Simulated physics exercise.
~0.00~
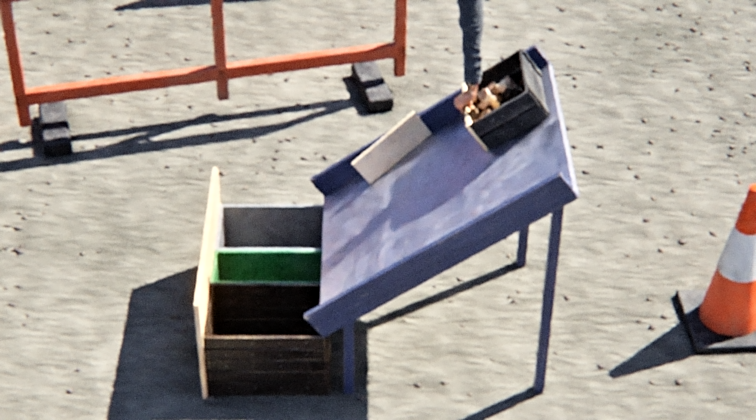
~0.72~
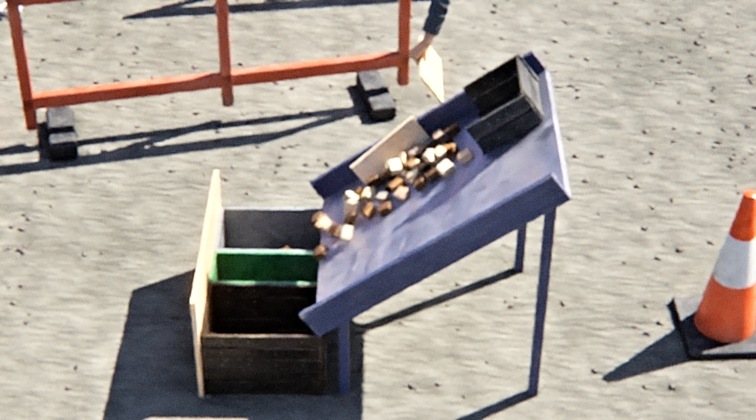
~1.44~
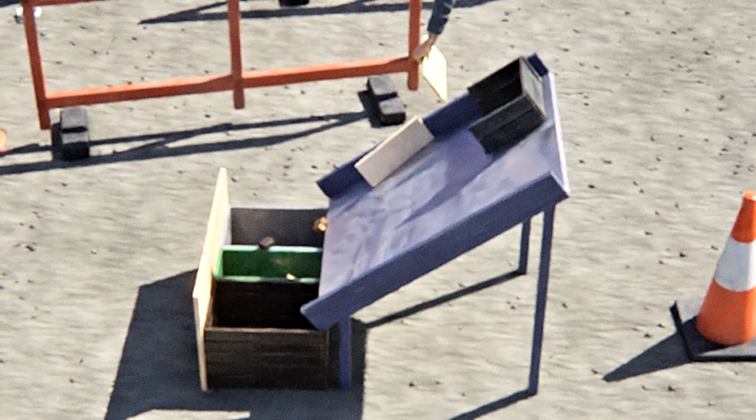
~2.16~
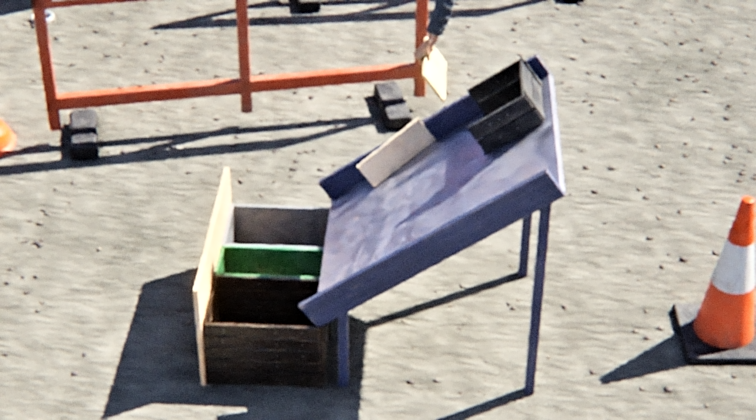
Small wooden blocks spilled from a black pen atop a sloping blue table once a hand drew the gate clear, tumbled down past an angled board toward the grey tote and green tub at the far side, and left the slope empty.
